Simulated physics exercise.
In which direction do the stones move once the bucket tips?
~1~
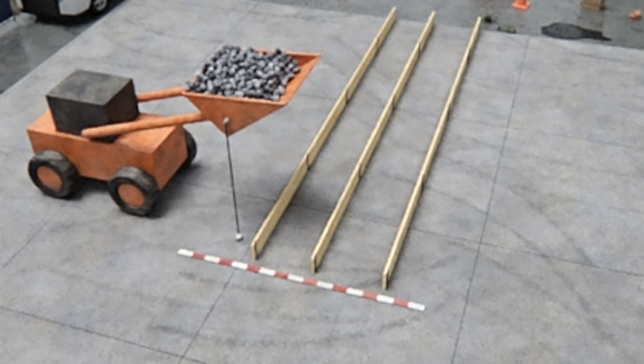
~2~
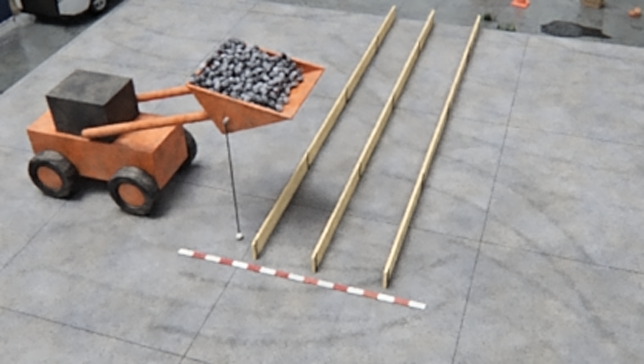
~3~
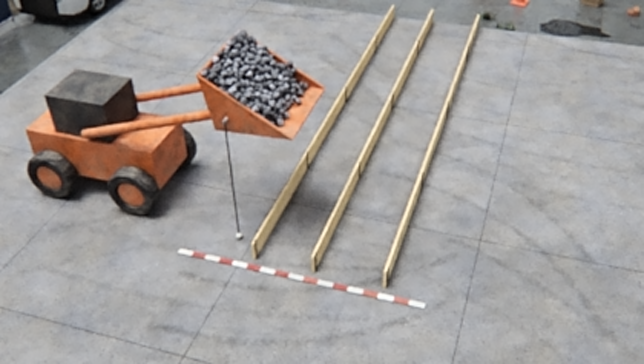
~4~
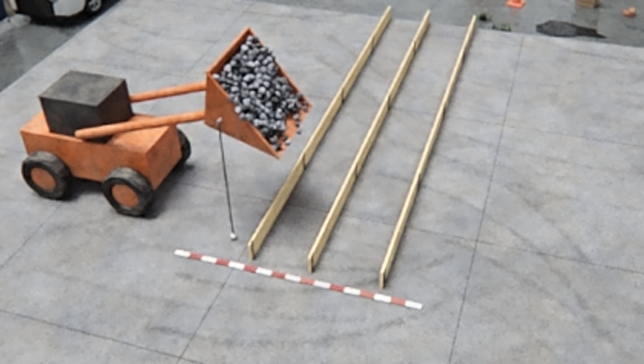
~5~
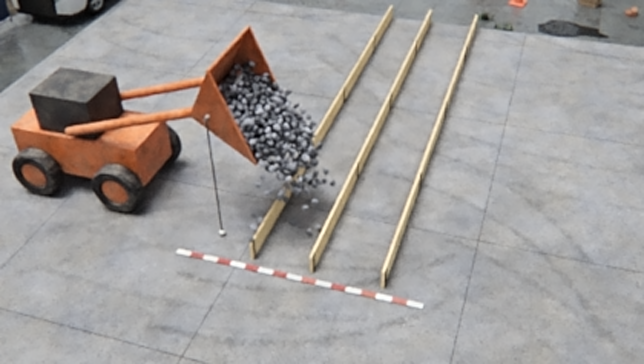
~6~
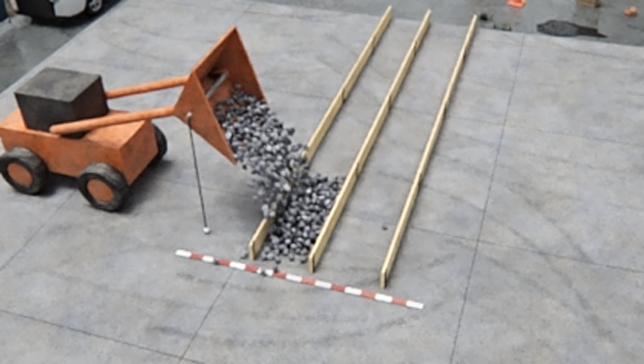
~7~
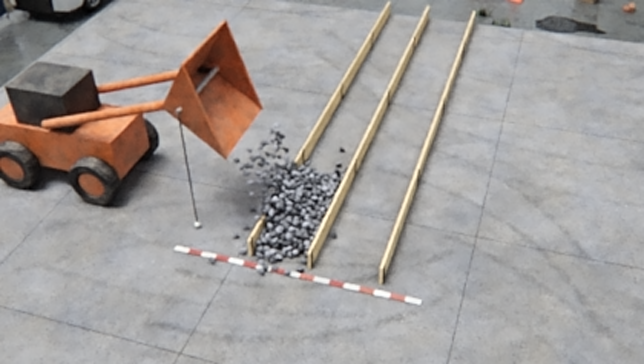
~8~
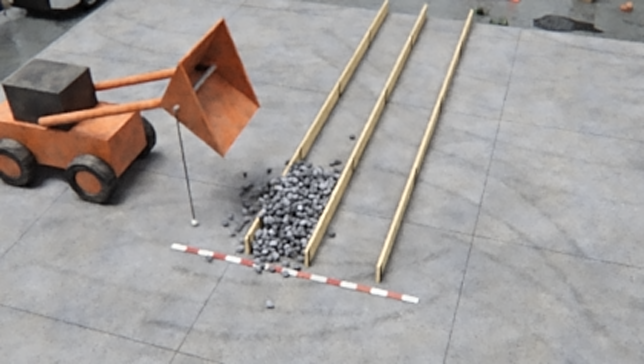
The stones move down, pouring out of the bucket onto the floor.
